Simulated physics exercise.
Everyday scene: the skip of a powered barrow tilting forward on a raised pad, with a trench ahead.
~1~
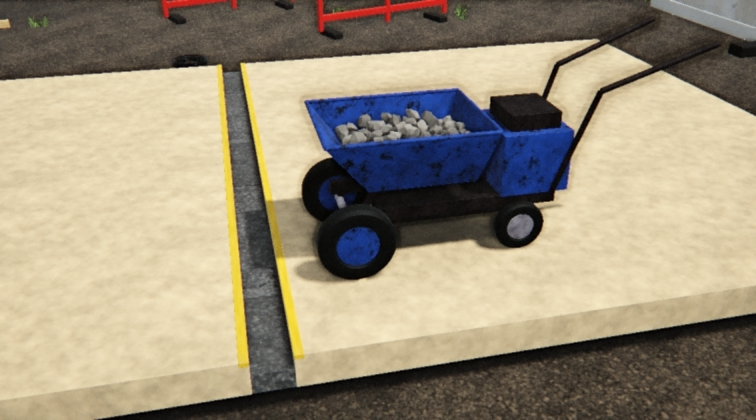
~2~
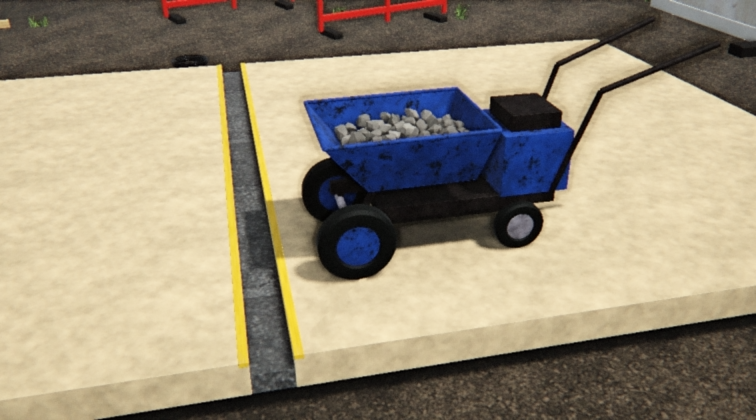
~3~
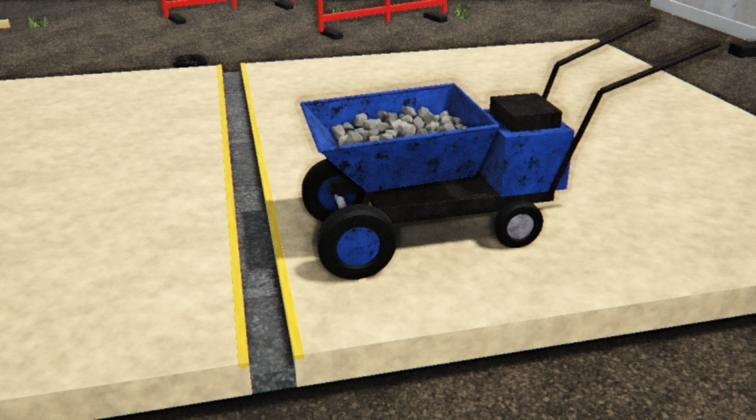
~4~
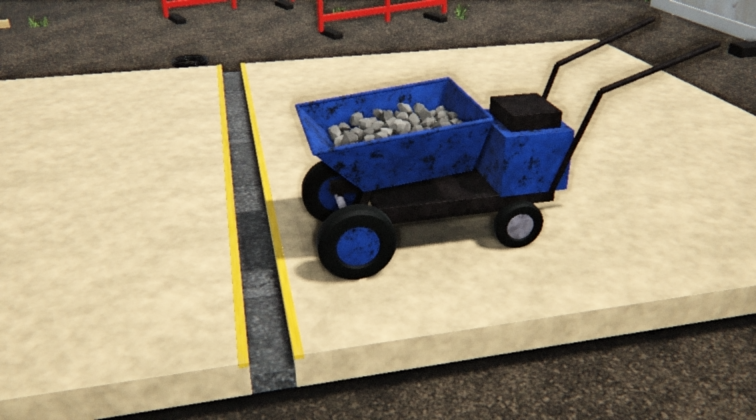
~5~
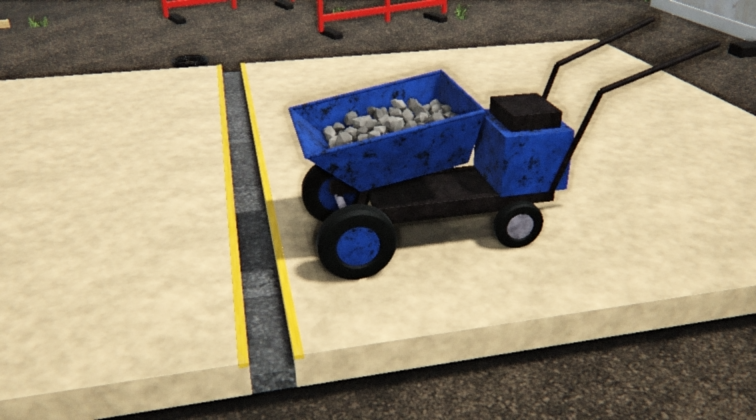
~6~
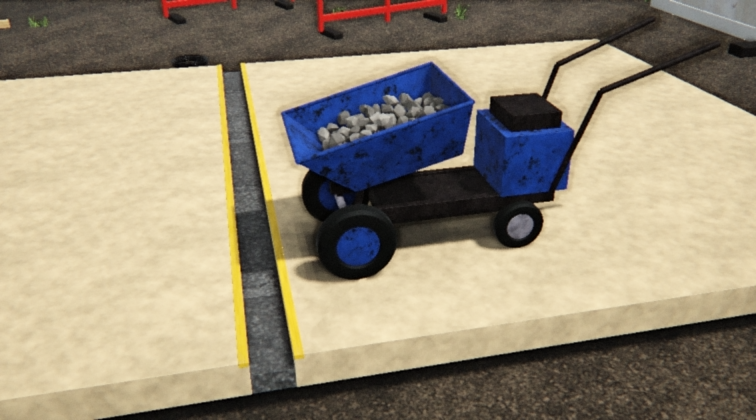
A blue powered barrow sits still while its skip of grey stones tilts forward to the left.
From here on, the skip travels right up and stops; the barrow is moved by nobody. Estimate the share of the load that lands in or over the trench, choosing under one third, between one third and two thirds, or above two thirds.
The share is under one third.
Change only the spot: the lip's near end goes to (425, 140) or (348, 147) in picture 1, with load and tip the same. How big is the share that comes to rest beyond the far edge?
Position 1 near 0 %, position 2 near 50 %.
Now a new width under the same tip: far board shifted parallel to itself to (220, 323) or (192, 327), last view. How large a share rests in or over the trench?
Close to 40 per cent in the first, close to 70 per cent in the second.
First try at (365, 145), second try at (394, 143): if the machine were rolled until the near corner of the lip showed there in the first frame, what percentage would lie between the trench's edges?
First spot: Roughly 60 percent; second spot: Roughly 50 percent.
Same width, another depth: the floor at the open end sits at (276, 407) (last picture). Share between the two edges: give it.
Close to 10 per cent, I reckon.
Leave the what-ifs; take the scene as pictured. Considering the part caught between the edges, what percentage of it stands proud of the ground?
About 25 %.
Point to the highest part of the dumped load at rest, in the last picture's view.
At about (207, 243).
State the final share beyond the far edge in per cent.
Roughly 80 per cent of the load.
Soon, skip tipped steeply; all in the skip.
A while on, skip tipped right over; about two thirds in the skip; a stray few in or heaped over the trench; about a third beyond it; a stray few falling.
Towards the end, skip tipped right over; a small part in the skip; a small part in or heaped over the trench; most beyond it.
Finally, skip tipped right over; a small part in the skip; a small part in or heaped over the trench; most beyond it.
